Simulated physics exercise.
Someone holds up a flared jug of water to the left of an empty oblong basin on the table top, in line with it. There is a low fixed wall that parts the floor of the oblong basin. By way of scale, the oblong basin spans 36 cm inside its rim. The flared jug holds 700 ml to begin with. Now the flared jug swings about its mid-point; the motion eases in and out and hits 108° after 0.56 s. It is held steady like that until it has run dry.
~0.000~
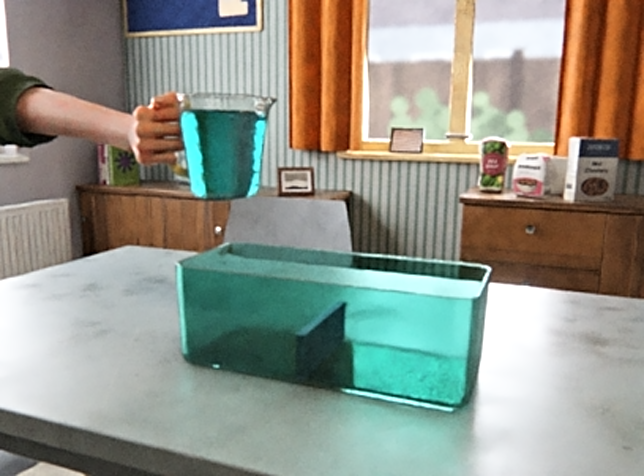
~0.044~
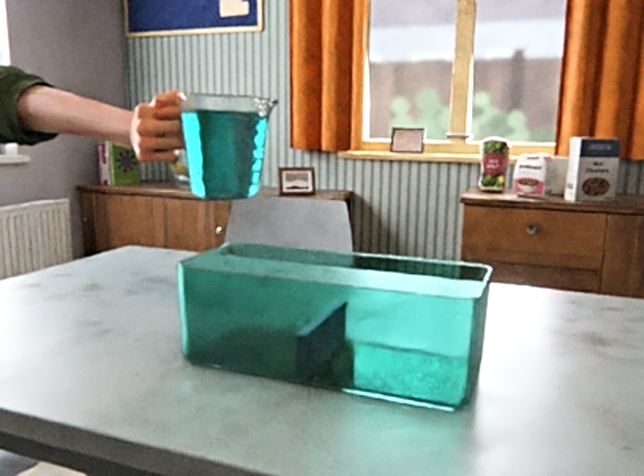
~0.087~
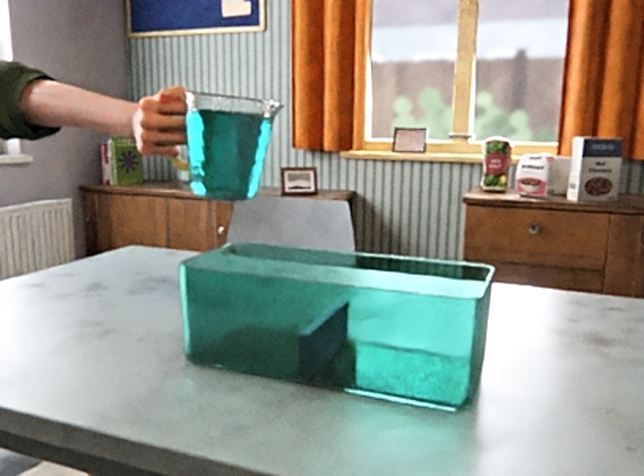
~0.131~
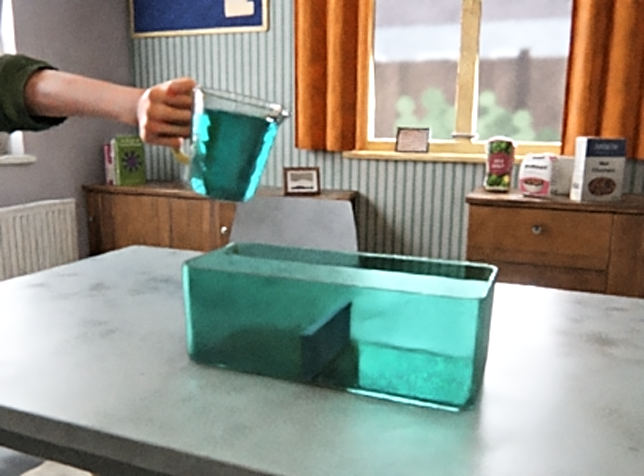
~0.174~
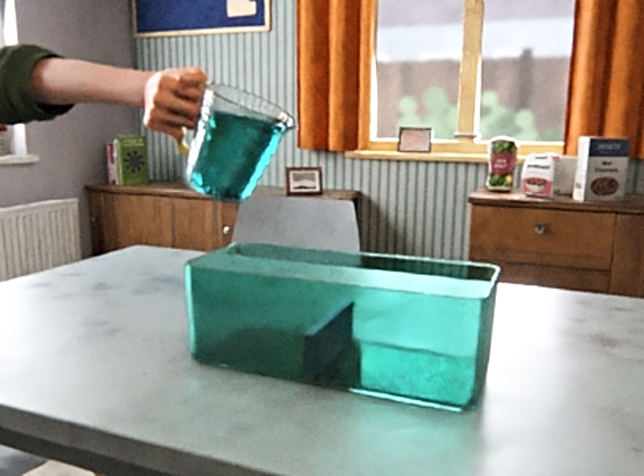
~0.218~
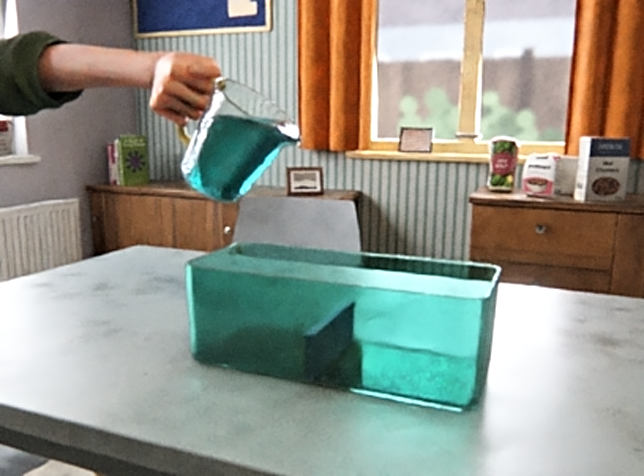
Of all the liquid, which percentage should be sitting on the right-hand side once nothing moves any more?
Around 30 per cent should be sitting there.
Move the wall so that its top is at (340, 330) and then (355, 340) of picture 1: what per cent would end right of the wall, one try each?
The first gives near 15 per cent and the second near 15 per cent.
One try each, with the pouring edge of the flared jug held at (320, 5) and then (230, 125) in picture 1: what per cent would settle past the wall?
It comes to 85 per cent, and then 5 per cent.
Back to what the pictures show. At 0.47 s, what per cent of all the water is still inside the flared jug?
I'd estimate some 46 % remains.
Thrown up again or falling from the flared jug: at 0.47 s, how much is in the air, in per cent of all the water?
Some 28 % is the figure.
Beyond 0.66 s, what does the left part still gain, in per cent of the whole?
Some 14 per cent.
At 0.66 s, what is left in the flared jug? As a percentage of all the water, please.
8 in a hundred, give or take.
Then, 0.47 s in, the tilt is 101° and 46 per cent is still to pour, 7 is left of the wall and 19 right of it.
Then, 0.66 s in, the tilt is 108° and 8 per cent is still to pour, 52 is left of the wall and 28 right of it.
Then, 0.85 s in, the tilt is 108° and 0 per cent is still to pour, 64 is left of the wall and 30 right of it.
Then, 1.06 s in, the tilt is 108° and 0 per cent is still to pour, 66 is left of the wall and 30 right of it.
Finally, 66 per cent lies left of the wall, 30 right of it and 3 outside.
